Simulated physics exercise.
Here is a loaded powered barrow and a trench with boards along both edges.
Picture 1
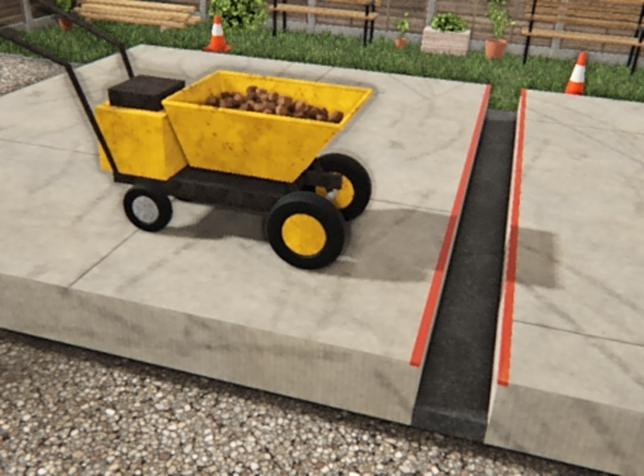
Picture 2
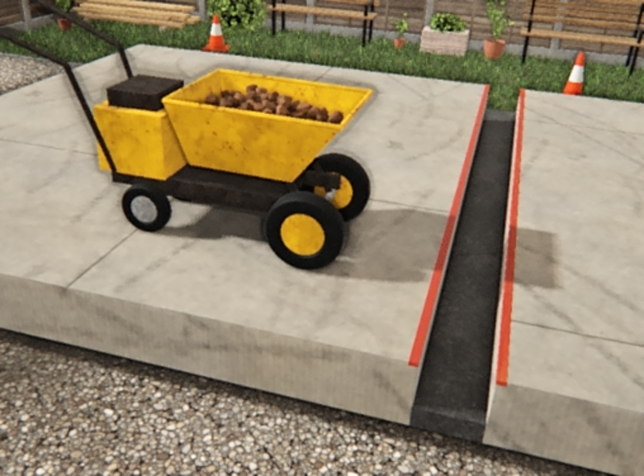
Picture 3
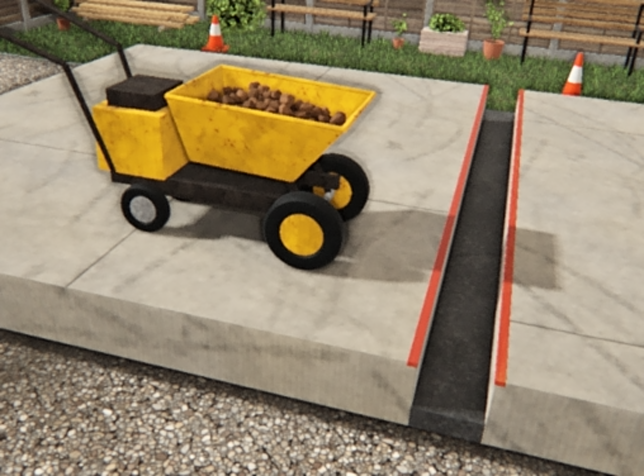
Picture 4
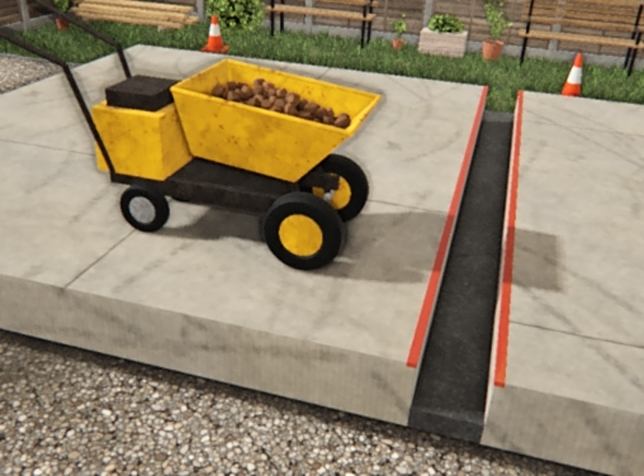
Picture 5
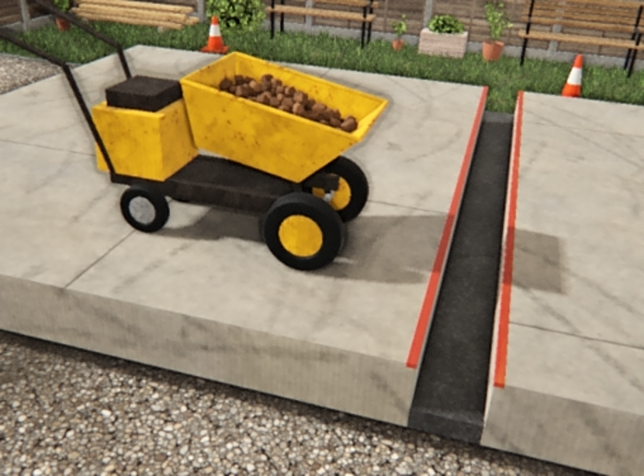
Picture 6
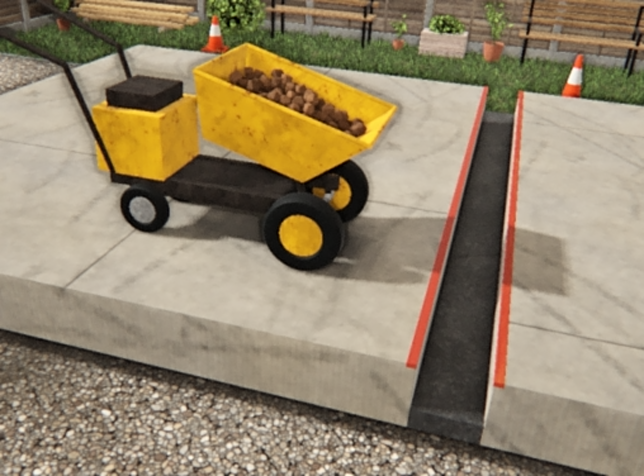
On a pale concrete slab beside gravel, a yellow powered barrow loaded with brown clods stands left of a dark trench edged with red strips. Its skip sits level at first, then the rear gradually rises and the front lip tilts down toward the right, while the wheels stay in place.
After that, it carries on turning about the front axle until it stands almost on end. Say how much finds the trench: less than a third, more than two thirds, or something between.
Beyond two-thirds.
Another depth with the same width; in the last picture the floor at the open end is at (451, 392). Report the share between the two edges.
It works out to some 70 percent.
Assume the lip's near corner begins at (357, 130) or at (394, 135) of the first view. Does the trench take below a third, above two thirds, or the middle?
At the first stop the answer is beyond two thirds, and at the second it is in the middle band.
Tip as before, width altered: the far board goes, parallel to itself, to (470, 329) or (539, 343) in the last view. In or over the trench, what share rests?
You'd get 50 % in the first case and 90 % in the second.
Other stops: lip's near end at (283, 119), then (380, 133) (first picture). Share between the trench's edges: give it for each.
Roughly 40 and 70 percent respectively.
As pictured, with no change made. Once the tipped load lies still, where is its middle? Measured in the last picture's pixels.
Near (467, 295).
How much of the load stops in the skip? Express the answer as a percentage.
Roughly 0 percent.
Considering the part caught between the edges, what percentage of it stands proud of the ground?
I'd estimate around 5 %.
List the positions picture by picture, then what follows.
The first frame shows lip of the skip near (341, 127), level; top of the load near (261, 114), clay clods; first edge of the trench near (427, 318); far edge near (507, 334), the trench over half as wide as the skip, and about as deep as wide.
The second frame shows lip of the skip near (341, 128), level; top of the load near (261, 113).
The third frame shows lip of the skip near (344, 130), tipped barely; top of the load near (263, 111).
The fourth frame shows lip of the skip near (350, 134), tipped a little; top of the load near (261, 103).
The fifth frame shows lip of the skip near (359, 140), tipped a little; top of the load near (268, 100).
The sixth frame shows lip of the skip near (369, 146), tipped clearly; top of the load near (262, 98); first edge of the trench near (423, 320); far edge near (503, 336).
Shortly afterwards, skip tipped steeply; the whole lot in the skip.
Next, skip tipped right over; near two thirds in the skip; only a few short of the trench; near a quarter in or heaped over the trench; only a few falling.
Some moments later, skip tipped right over; a little in the skip; a little short of the trench; the bulk in or heaped over the trench; only a few beyond it.
In the end, skip tipped right over; only a few in the skip; a little short of the trench; the bulk in or heaped over the trench; only a few beyond it.
